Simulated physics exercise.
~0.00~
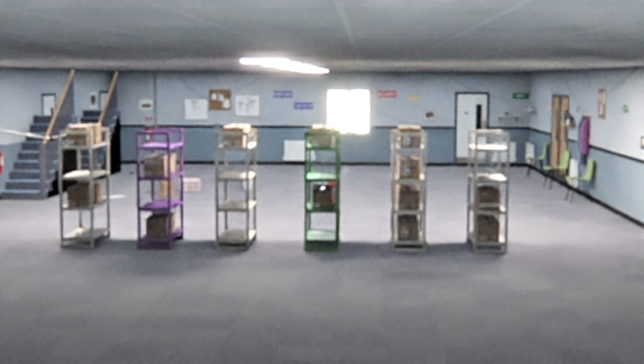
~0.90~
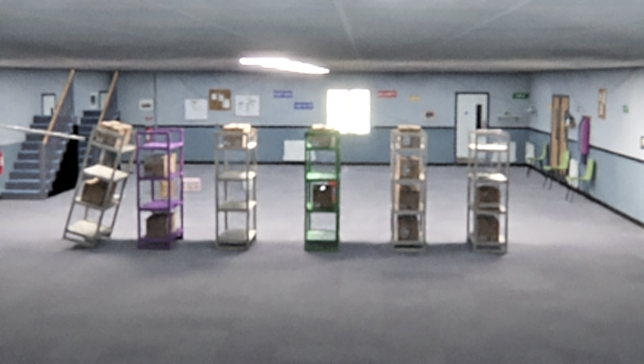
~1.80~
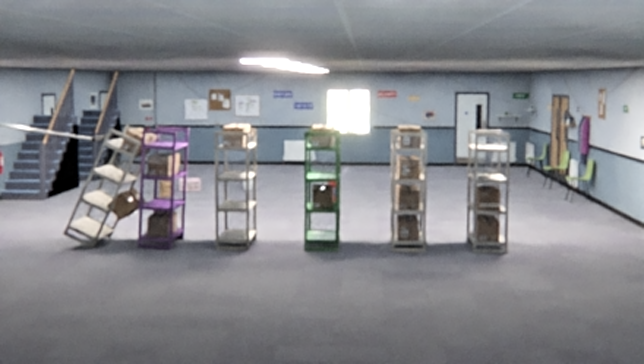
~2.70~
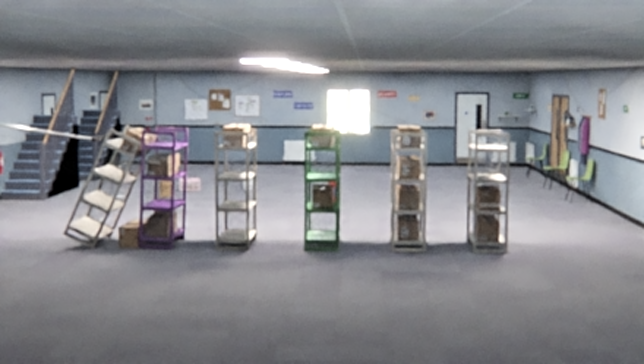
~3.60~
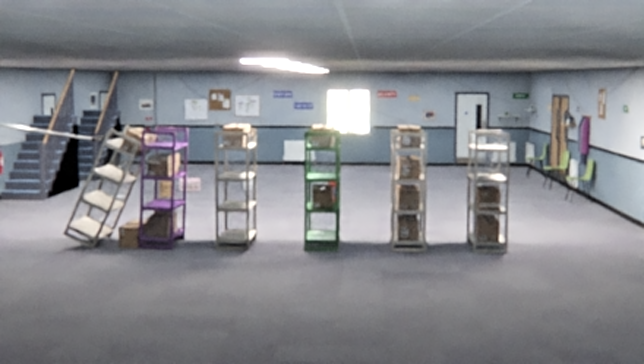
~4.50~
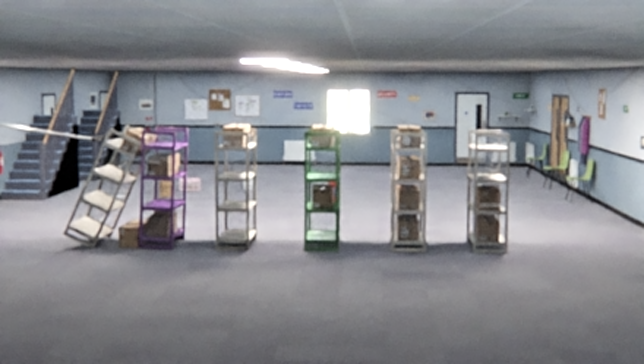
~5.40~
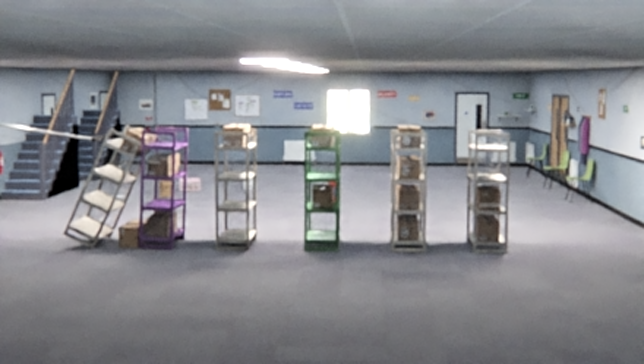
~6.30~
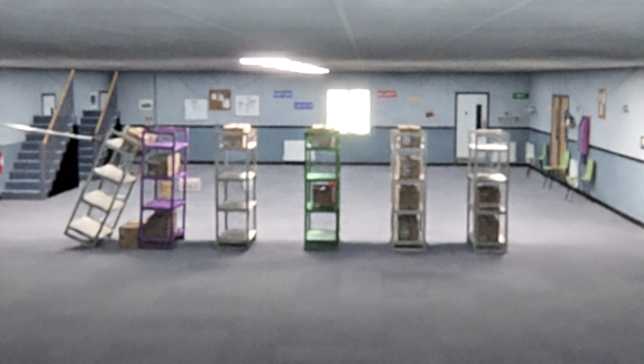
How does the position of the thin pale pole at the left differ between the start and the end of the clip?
At the end the pole is a little farther to the right than at the start, reaching in from the left edge toward the upper part of the leaning first unit.
